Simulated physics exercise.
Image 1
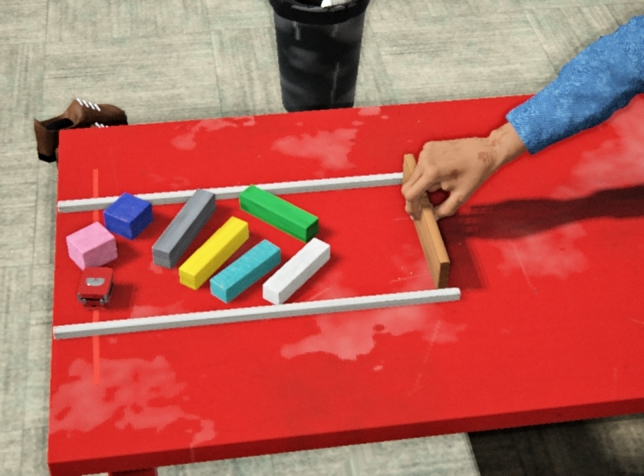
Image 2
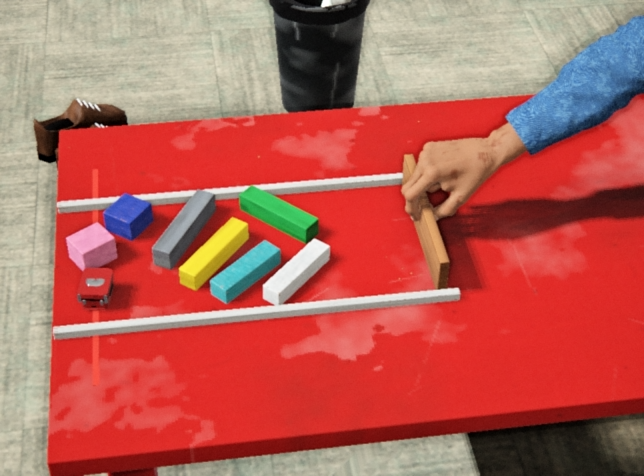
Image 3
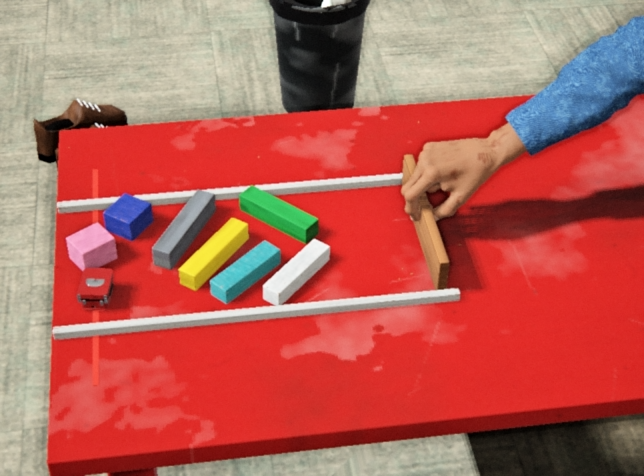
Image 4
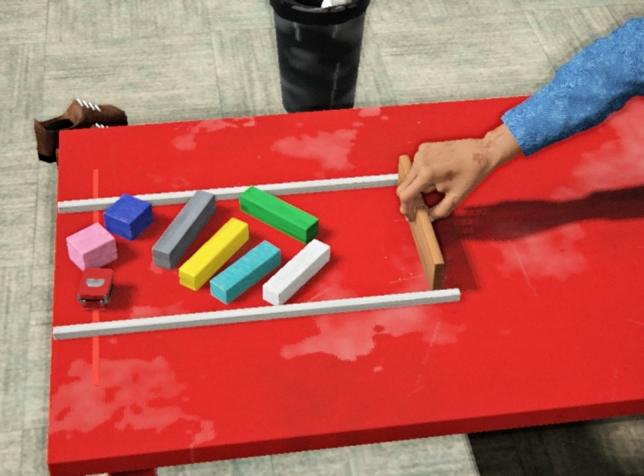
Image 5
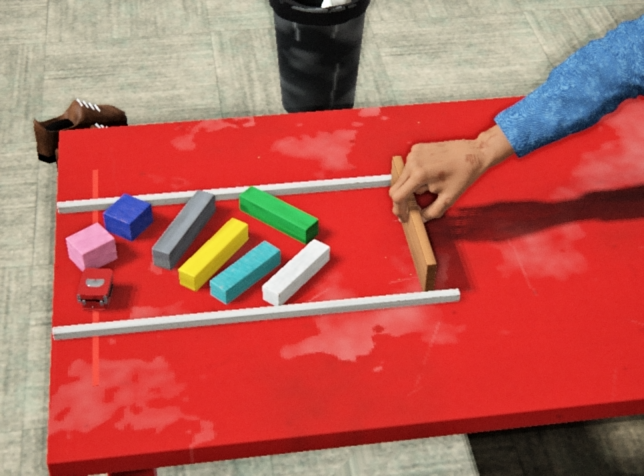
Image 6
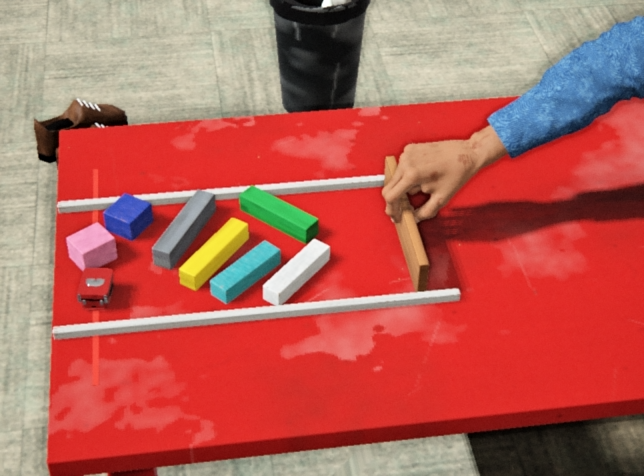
A wooden board, gripped by a hand in a blue sleeve, stayed nearly still and then slid slightly left between two white rails on a red table, while the colourful blocks did not move.
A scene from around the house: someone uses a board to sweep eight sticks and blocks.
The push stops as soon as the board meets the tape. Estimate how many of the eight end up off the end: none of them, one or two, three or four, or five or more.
You'd see five or more pieces leave the end and fall.
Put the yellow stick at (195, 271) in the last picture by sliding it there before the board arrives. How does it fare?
The yellow stick plunges.
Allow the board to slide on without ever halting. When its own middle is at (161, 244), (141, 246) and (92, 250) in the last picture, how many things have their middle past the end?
In order of the places given, that's 0, 2 and 5.
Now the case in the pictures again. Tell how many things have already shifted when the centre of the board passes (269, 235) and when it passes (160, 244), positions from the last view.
Well, it's 5 at the first one and 8 at the second.
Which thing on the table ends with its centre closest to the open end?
Looking at the middles, it's the turquoise bar.
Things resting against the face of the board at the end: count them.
At rest, 2 are in contact.
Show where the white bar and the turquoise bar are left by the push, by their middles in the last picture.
Same order as the question: First (85, 292), second (63, 296).
Soon after, none off yet; pink block at rest near (92, 248); red case at rest near (97, 290); blue block at rest near (129, 217).
After that, none off yet; pink block displaced about its own width near (52, 248); red case displaced about its own width near (51, 291); blue block displaced about its own width near (83, 218).
In the end, the number that fall off is five or more; gone, yellow stick, grey stick, blue block, red case and pink block.
